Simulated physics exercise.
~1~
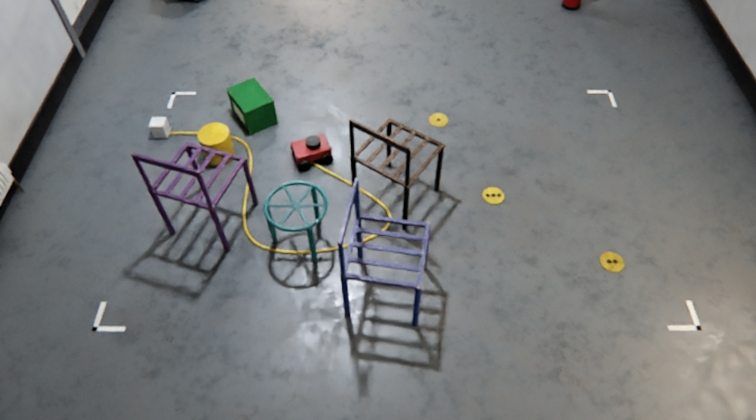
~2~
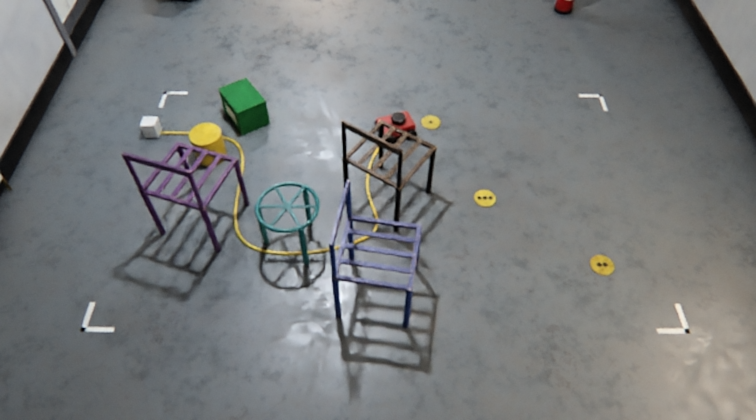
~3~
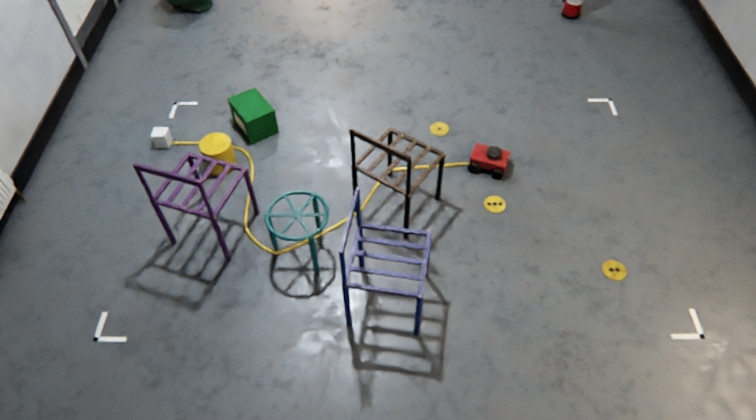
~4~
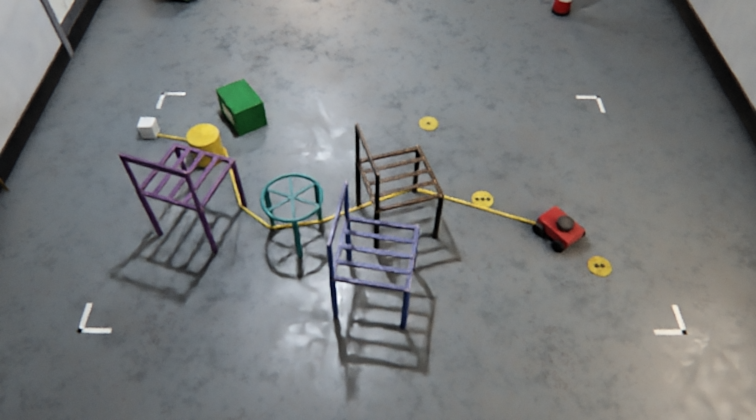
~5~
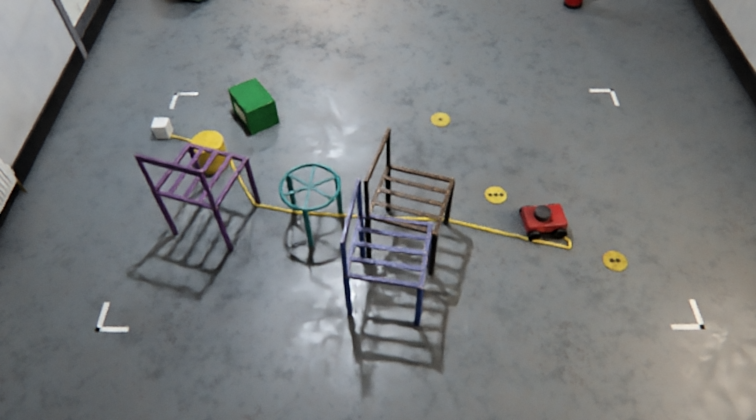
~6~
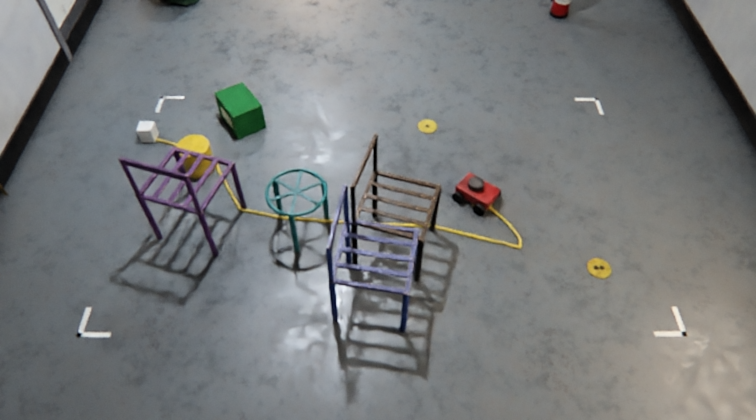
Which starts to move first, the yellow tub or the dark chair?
The dark chair starts to move first, and the yellow tub shifts only after that.
